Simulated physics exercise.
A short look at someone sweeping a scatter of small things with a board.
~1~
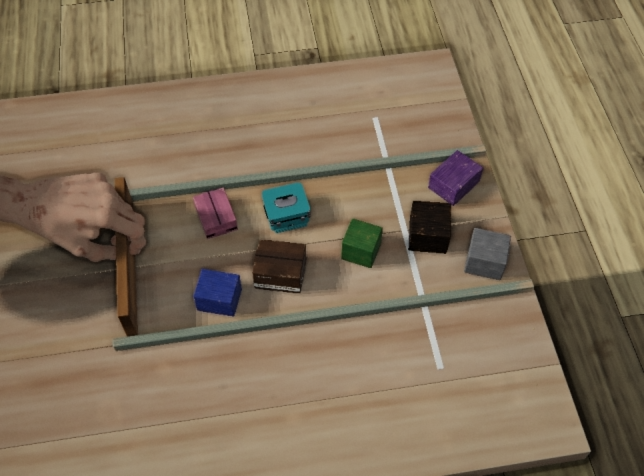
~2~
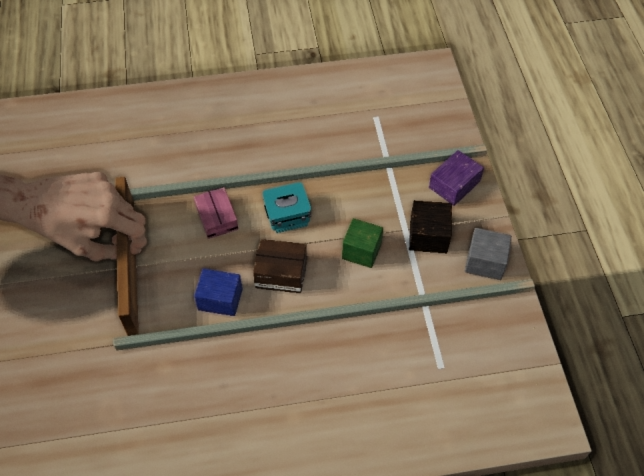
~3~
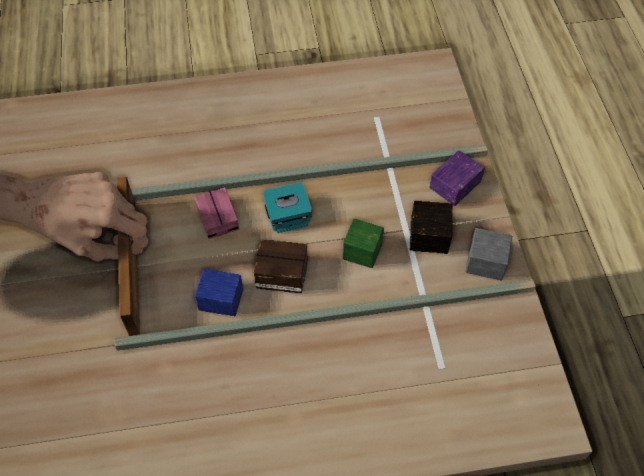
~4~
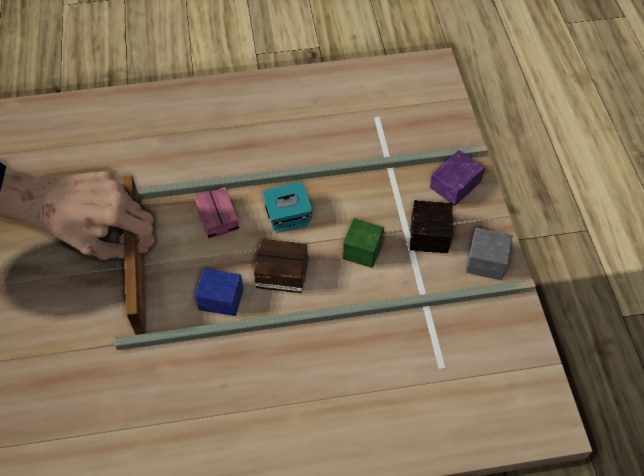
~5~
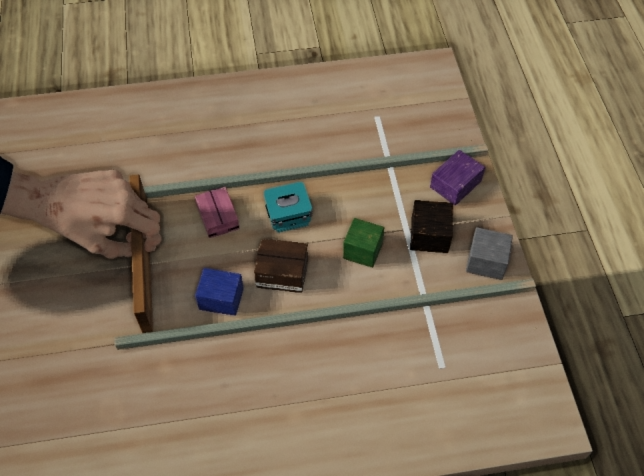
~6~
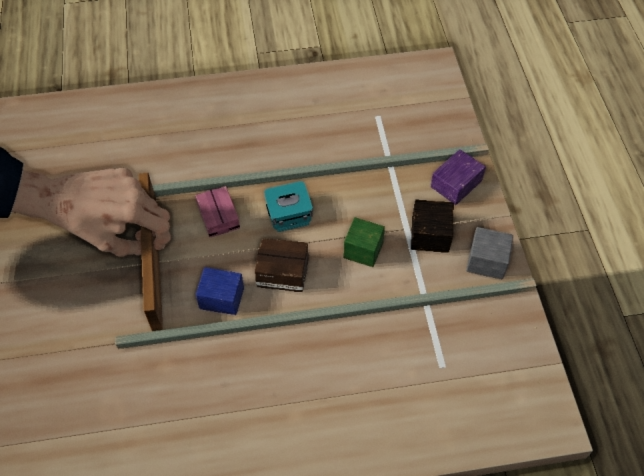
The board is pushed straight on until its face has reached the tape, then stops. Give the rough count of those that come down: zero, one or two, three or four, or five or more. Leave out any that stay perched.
As it turns out, the number that fall off is one or two.
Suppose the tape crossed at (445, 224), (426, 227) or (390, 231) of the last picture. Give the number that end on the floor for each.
The counts: 3, 2 and 0.
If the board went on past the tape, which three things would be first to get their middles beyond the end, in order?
The order is the black block, the purple block, the green block.
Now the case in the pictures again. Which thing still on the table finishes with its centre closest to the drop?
The purple block.
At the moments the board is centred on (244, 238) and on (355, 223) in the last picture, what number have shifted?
The counts are 4 and 6.
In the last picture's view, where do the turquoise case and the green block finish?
About (450, 184), and the other about (491, 204).
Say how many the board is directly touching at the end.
In contact: 2.
Soon after, none off yet; grey block at rest near (490, 253); purple block at rest near (458, 177); black block at rest near (432, 226).
Then, none off yet; grey block at rest near (490, 253); purple block at rest near (458, 177); black block moving near (442, 223).
Further on, none off yet; grey block at rest near (490, 253); purple block at rest near (460, 177); black block moved well along near (495, 202).
At rest, the number that fall off is one or two; fallen, black block.
